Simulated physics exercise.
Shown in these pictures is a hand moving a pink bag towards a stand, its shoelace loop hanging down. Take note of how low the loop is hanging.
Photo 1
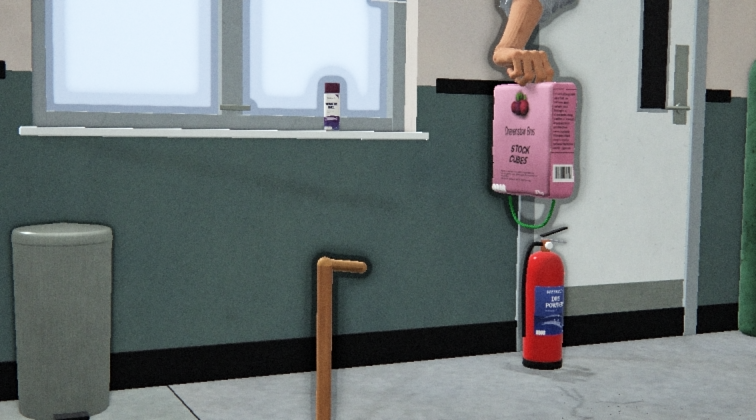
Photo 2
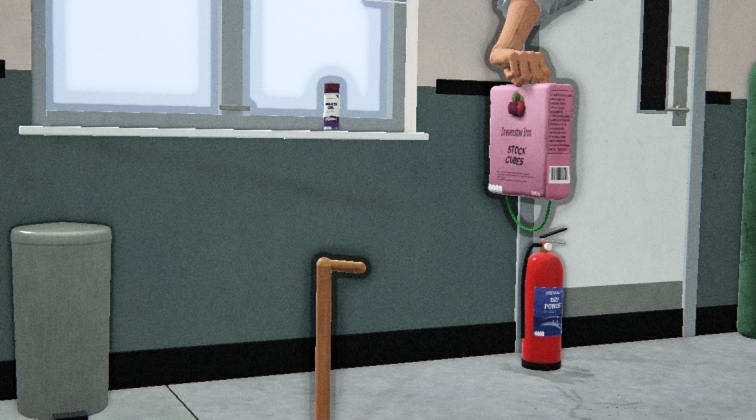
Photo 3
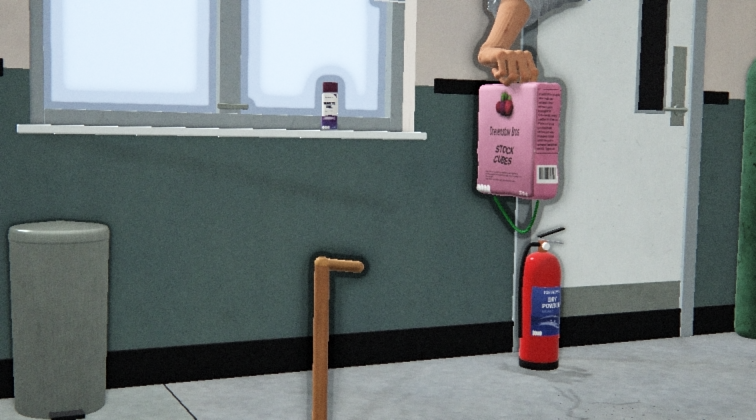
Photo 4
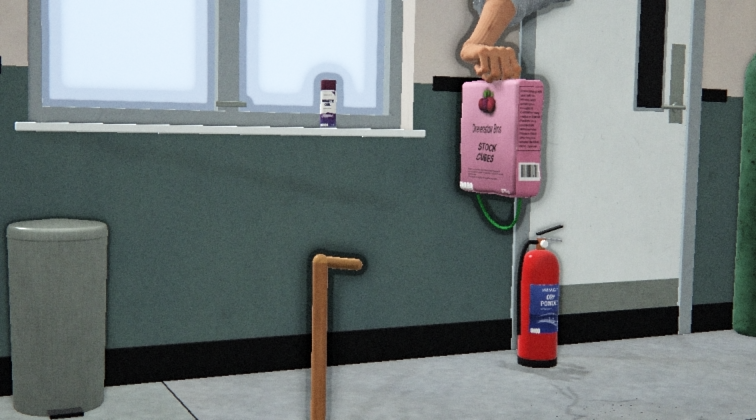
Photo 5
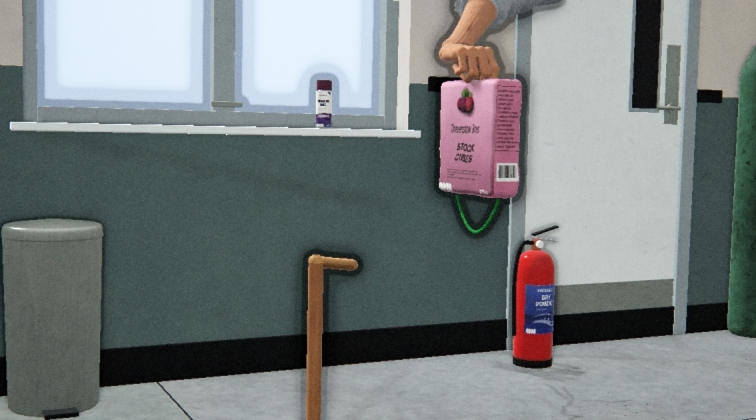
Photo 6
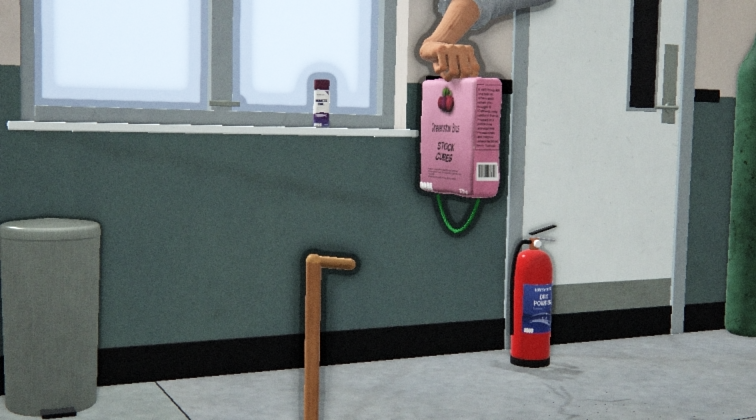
A hand carried a pink bag slowly to the left, a green loop hanging beneath it, moving past a red fire extinguisher while a brown hooked stand stood on the floor nearby.
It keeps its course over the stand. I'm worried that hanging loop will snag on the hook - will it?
No, it gets by.
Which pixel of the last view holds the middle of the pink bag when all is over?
It comes to rest near (151, 131).
Then, 0.82 s past the final frame, bag over the post near (334, 135).
Then, 1.58 s past the final frame, bag past the post near (202, 132).
When it is over, bag past the post near (151, 131). The pink bag passes clear.
